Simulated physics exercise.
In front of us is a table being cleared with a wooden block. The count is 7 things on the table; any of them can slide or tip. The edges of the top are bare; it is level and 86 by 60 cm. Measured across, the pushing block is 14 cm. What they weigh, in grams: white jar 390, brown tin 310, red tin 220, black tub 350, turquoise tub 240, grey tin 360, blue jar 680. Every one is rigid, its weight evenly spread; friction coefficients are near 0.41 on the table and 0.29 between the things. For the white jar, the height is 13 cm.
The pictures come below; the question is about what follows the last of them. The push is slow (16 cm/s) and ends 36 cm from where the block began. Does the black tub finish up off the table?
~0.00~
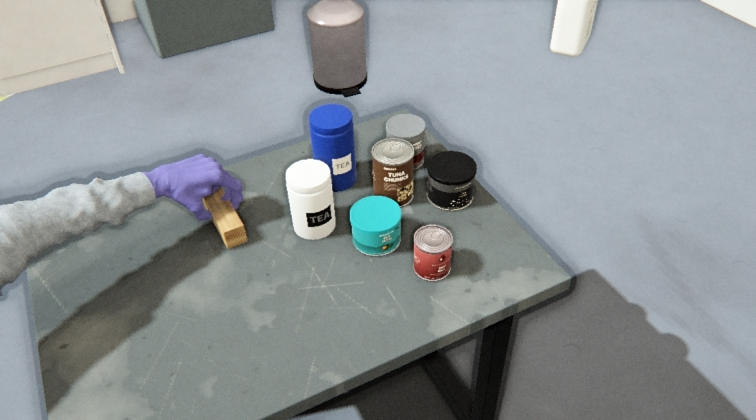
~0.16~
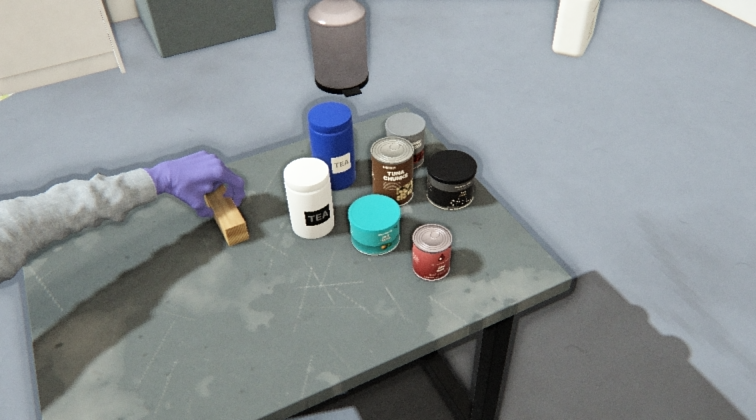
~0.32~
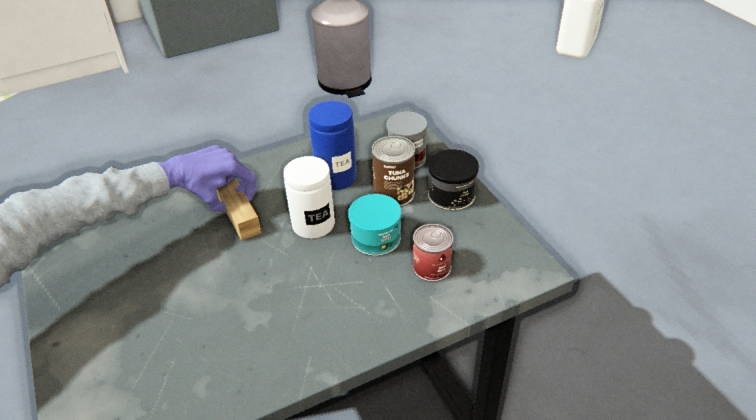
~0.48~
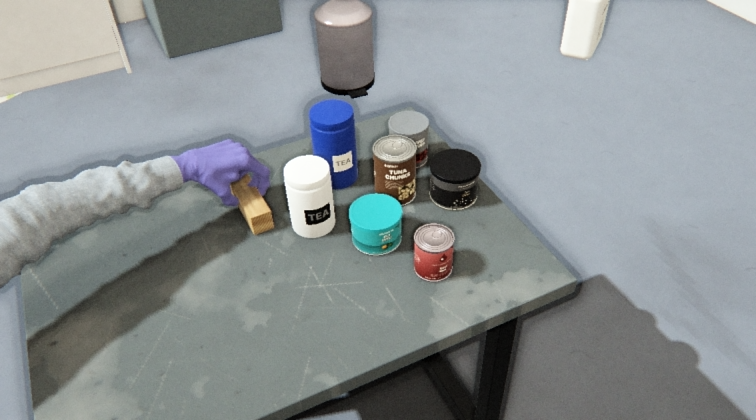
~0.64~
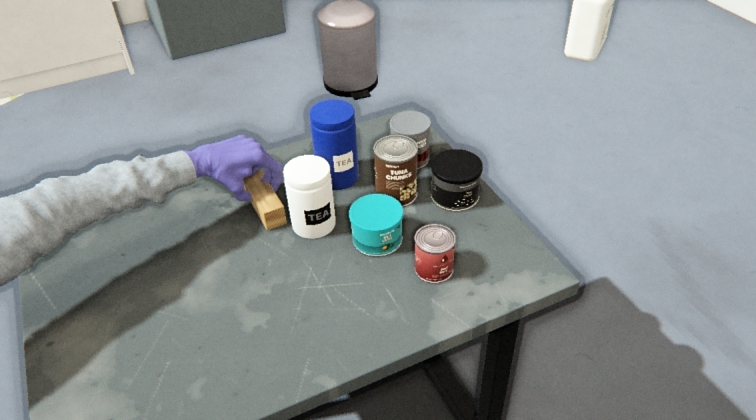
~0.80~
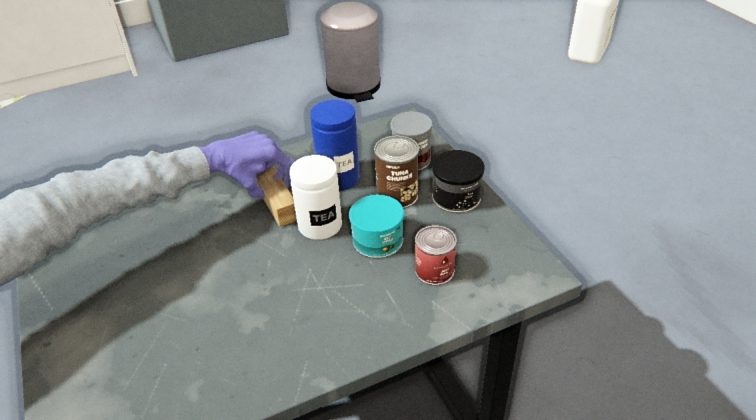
No, it stays up there.
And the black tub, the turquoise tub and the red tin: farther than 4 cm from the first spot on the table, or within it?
In short, the black tub stays close to home, the turquoise tub stays close to home, the red tin stays close to home.
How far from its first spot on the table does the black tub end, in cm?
Start to finish, roughly 0 cm.
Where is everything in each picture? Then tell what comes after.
In the first picture, pusher on by 0 cm; black tub (451, 181); white jar (311, 200).
In the second picture, pusher on by 1 cm; red tin (432, 253); turquoise tub (375, 225).
In the third picture, pusher on by 3 cm; grey tin (407, 141); blue jar (334, 146).
In the fourth picture, pusher on by 6 cm; white jar (310, 197); brown tin (395, 172).
In the fifth picture, pusher on by 8 cm; red tin (435, 254); turquoise tub (377, 225).
In the sixth picture, pusher on by 11 cm; black tub (457, 182); grey tin (411, 142).
After 1.40 s, pusher on by 21 cm; white jar moved 3 cm; blue jar moved 2 cm.
After 1.90 s, pusher on by 29 cm; blue jar moved 10 cm; white jar moved 3 cm; grey tin moved 3 cm.
After 2.20 s, pusher on by 33 cm; blue jar moved 15 cm; grey tin moved 7 cm; white jar moved 3 cm.
In the end (2.8 s), not toppled but over 4 cm from the start, grey tin and blue jar; the other 5 under 4 cm from the start. At the end, from the last picture's camera, black tub near (457, 182).
